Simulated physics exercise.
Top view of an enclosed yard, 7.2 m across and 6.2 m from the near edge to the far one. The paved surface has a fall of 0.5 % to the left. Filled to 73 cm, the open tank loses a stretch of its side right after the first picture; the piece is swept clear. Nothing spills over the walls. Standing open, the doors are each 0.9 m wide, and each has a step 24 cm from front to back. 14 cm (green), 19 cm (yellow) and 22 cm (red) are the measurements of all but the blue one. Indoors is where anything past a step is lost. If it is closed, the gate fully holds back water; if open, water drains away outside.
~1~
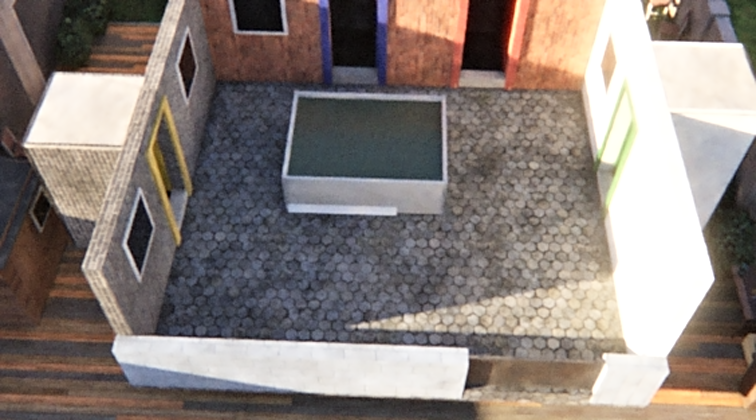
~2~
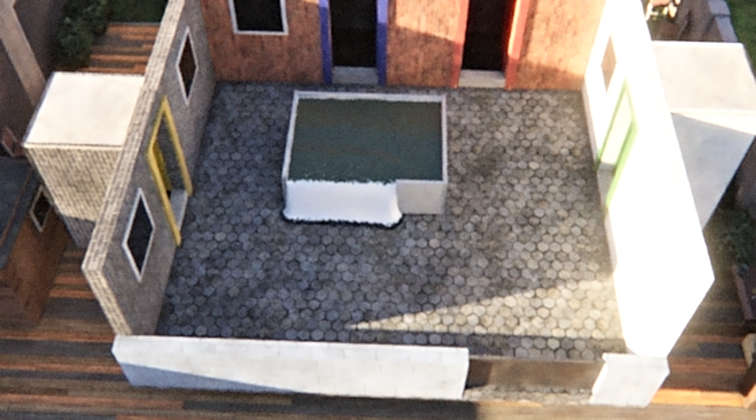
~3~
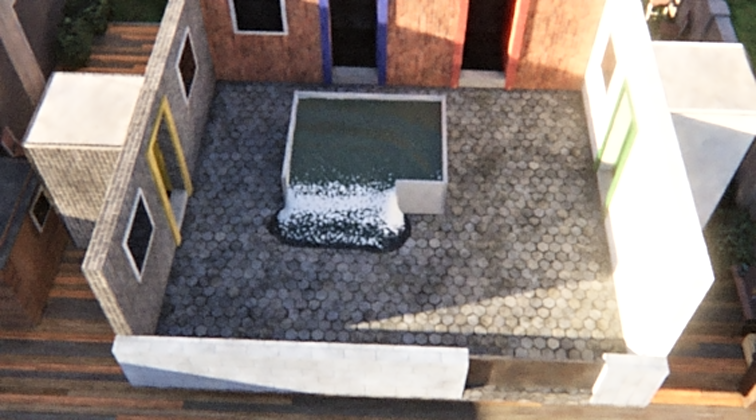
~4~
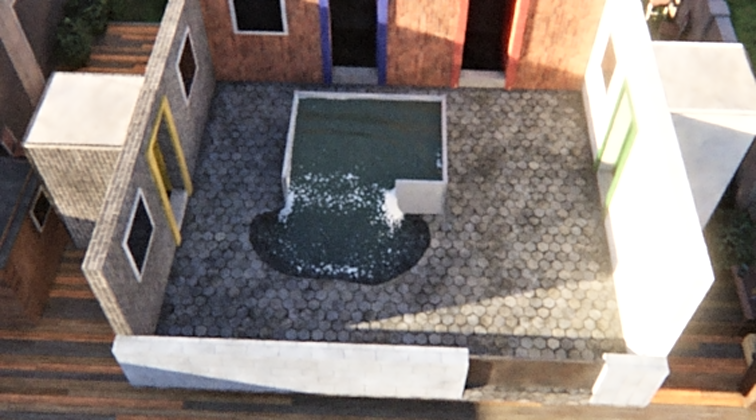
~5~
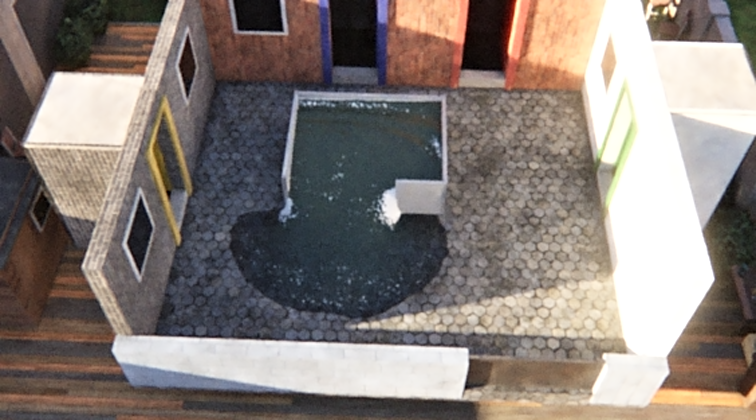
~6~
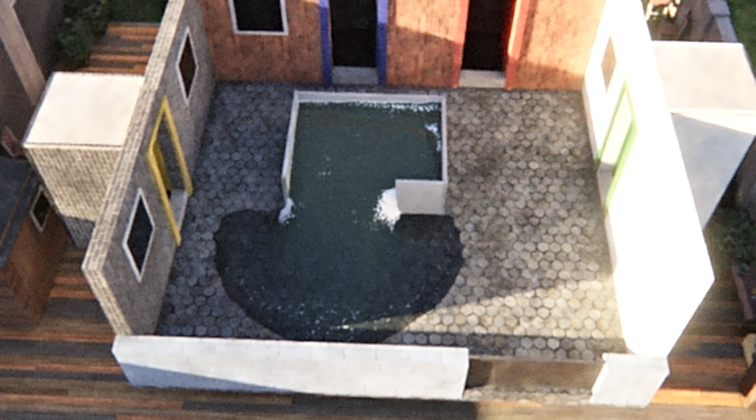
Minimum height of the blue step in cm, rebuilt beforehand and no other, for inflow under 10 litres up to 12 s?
11.5 cm.
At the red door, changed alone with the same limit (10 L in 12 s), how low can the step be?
The red door needs around 11.5 cm.
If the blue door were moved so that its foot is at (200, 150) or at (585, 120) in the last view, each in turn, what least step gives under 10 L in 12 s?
Roughly 10.0 cm, then roughly 13.0 cm.
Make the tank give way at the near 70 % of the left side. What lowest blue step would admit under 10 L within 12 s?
Required height: Approx. 5.5 cm.
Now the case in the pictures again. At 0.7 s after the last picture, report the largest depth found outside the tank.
About 44 cm at most.
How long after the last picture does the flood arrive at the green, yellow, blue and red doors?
Times: Green 3.0 s, yellow 0.7 s, blue 4.5 s, red 5.5 s.
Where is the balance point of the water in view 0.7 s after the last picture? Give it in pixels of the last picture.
Approximately (351, 217).
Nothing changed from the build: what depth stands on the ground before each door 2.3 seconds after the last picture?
Lab note, cm: Green 0; yellow 9; blue 0; red 0.
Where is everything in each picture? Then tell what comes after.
The first picture shows the open tank at (367, 139) is whole and still, 73 cm deep; the blue door at (354, 44) is dry.
In the second picture, the front is at (387, 226), 0.4 m from the gap at (342, 197); 0.5 m2 of floor is wet, 73 cm left at the back.
In the third picture, the gap is at (342, 200), the front 0.8 m out at (375, 249); the back of the open tank holds 73 cm.
In the fourth picture, the front is at (359, 279), 1.4 m from the gap at (342, 201); 3.3 m2 of floor is wet, 72 cm left at the back.
In the fifth picture, the gap is at (342, 201), the front 2.0 m out at (345, 311); the back of the open tank holds 66 cm.
In the sixth picture, the front is at (335, 345), 2.6 m from the gap at (342, 201); 7.5 m2 of floor is wet, 62 cm left at the back; 3.2 m in a straight line remain to the blue door at (354, 44).
Then, 0.7 s after the last picture water covers 35 % of the floor, deepest (44 cm) near (305, 369); it has not reached the blue door.
Then, 2.3 s after the last picture water covers 45 % of the floor, deepest (42 cm) near (232, 366); it has not reached the blue door.
Then, 11.3 s after the last picture water covers 100 % of the floor, deepest (16 cm) near (280, 84); 14 cm at the blue door, 0 litres in over its 22 cm step.
At the blue door as built, the water peaked near 16 cm, 10.1 s after the last picture.
Run again over the same 12 s with other heights there, 22 litres in over 9.5 cm, 1 litre over 14.5 cm. The limit of 10 litres is kept from about 11.5 cm up.
